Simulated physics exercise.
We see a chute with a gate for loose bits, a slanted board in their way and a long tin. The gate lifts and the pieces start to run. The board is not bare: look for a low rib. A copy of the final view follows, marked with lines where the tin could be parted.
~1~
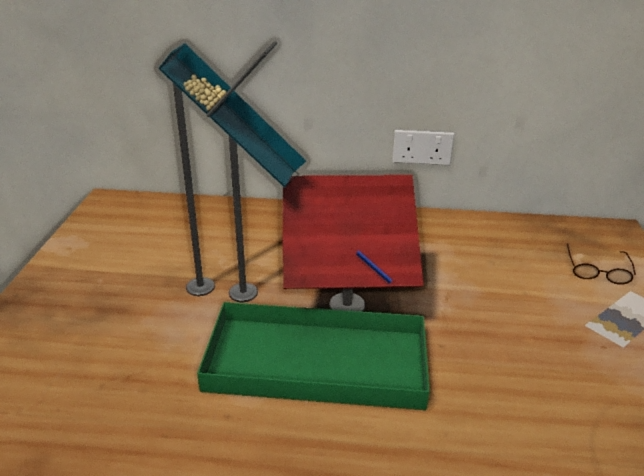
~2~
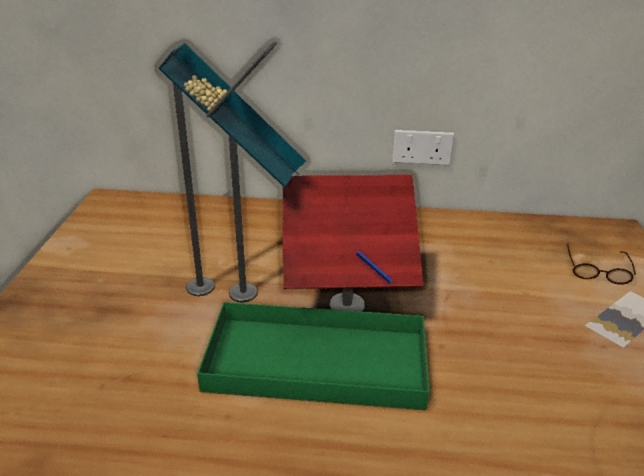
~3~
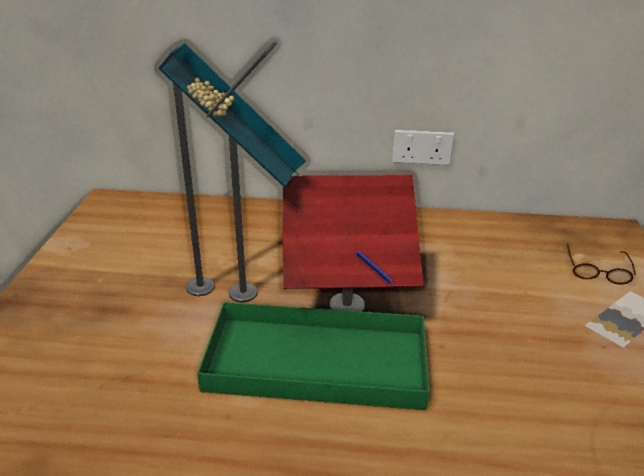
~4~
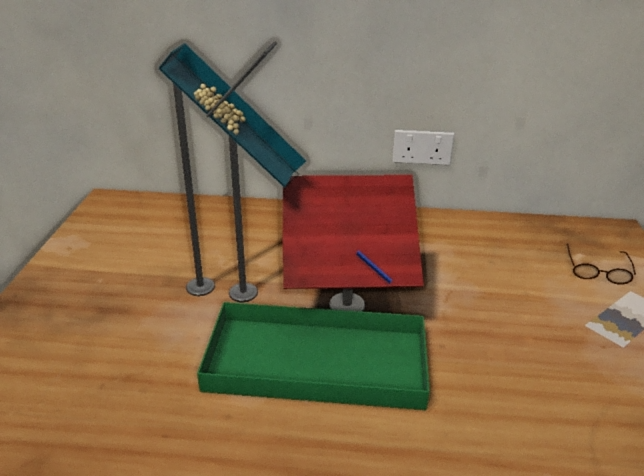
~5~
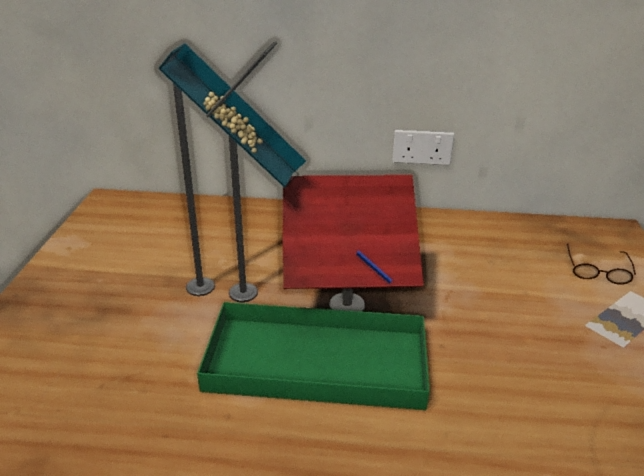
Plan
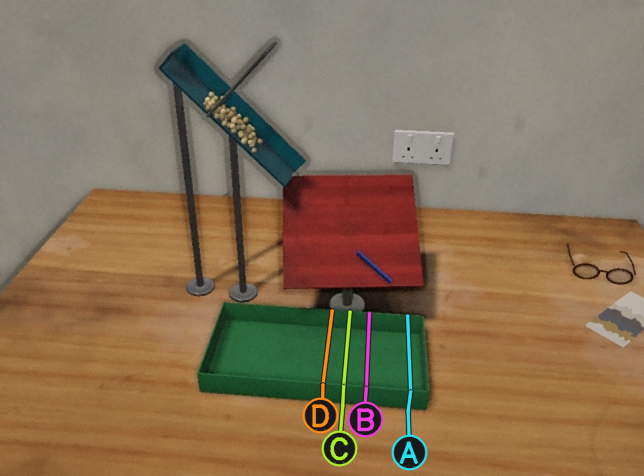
Pale beans slide down a sloping teal chute above a tilted red board and green tray.
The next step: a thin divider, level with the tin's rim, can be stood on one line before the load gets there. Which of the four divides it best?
B is best.
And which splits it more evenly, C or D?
The answer is C.
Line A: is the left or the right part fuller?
Left.
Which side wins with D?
Right.
On the marked copy, line A crosses the front rim at (410, 390); line B crosses the front rim at (366, 387); line C crosses the front rim at (343, 385); line D crosses the front rim at (323, 383).
With A, of what is caught, the larger part on the left of the divider, about a tenth on the right.
With B, of what is caught, roughly half on the left of the divider, roughly half on the right.
With C, of what is caught, roughly a quarter on the left of the divider, the larger part on the right.
With D, of what is caught, just a few on the left of the divider, almost all on the right.
